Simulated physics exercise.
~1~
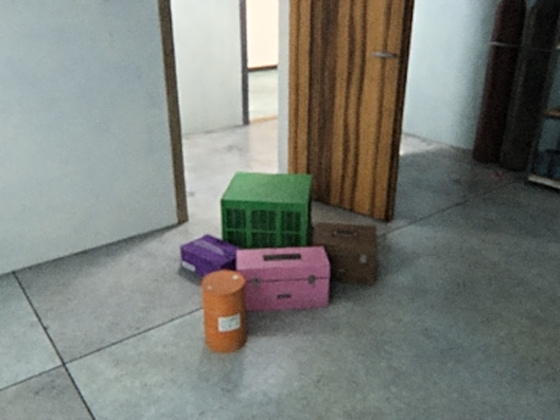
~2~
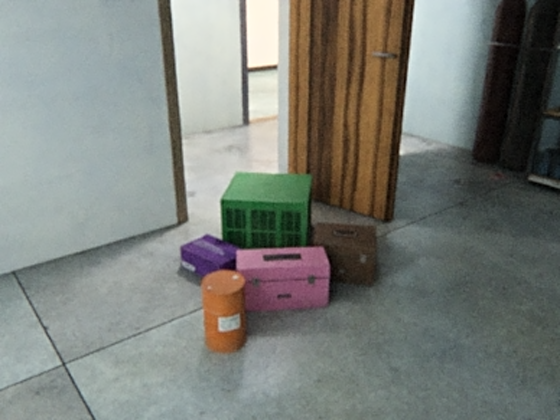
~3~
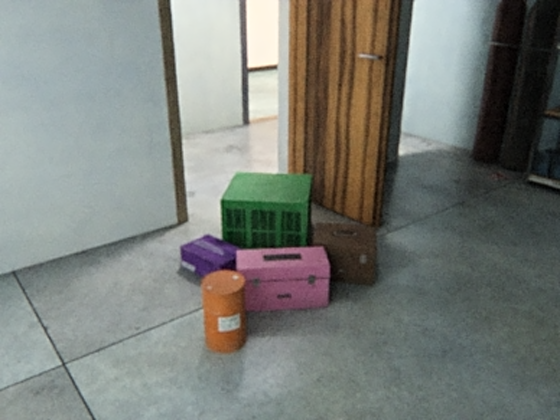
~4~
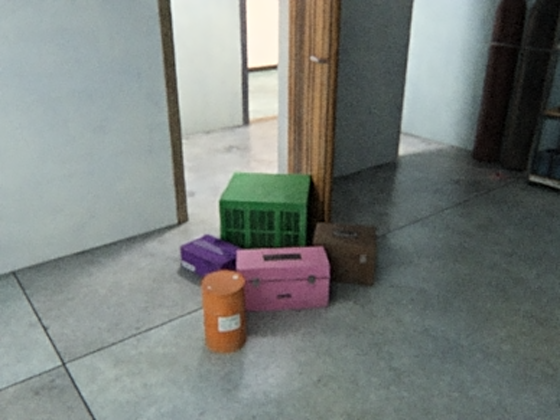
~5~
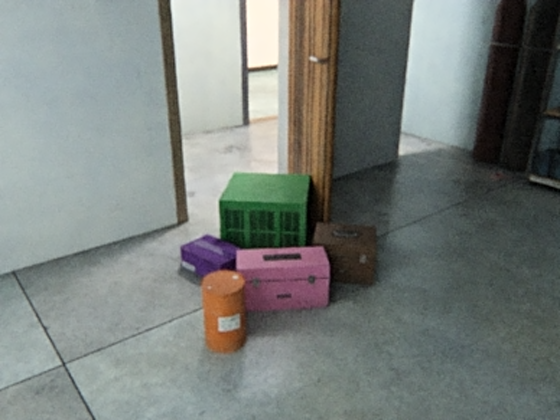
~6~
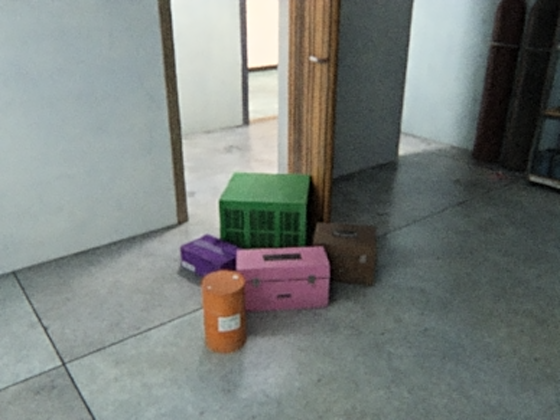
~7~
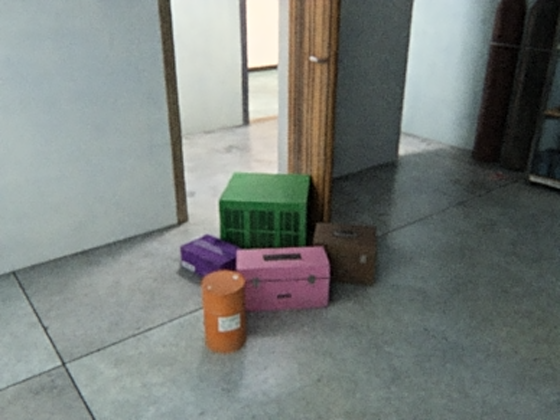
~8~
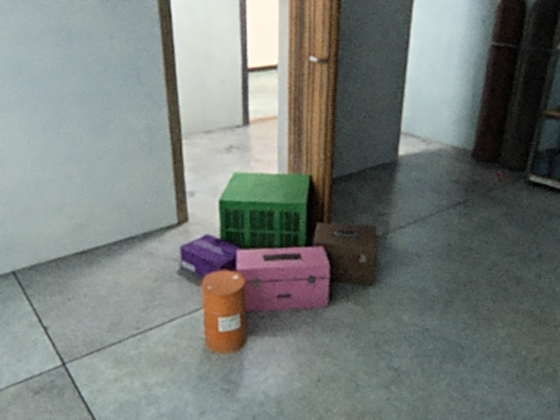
The clip shows a wood-grained door standing open behind a green crate, purple parcel, pink toolbox, brown box and orange canister on a tiled floor. The door swings partway, turning nearly edge-on, then stays still and open behind the unmoved objects.
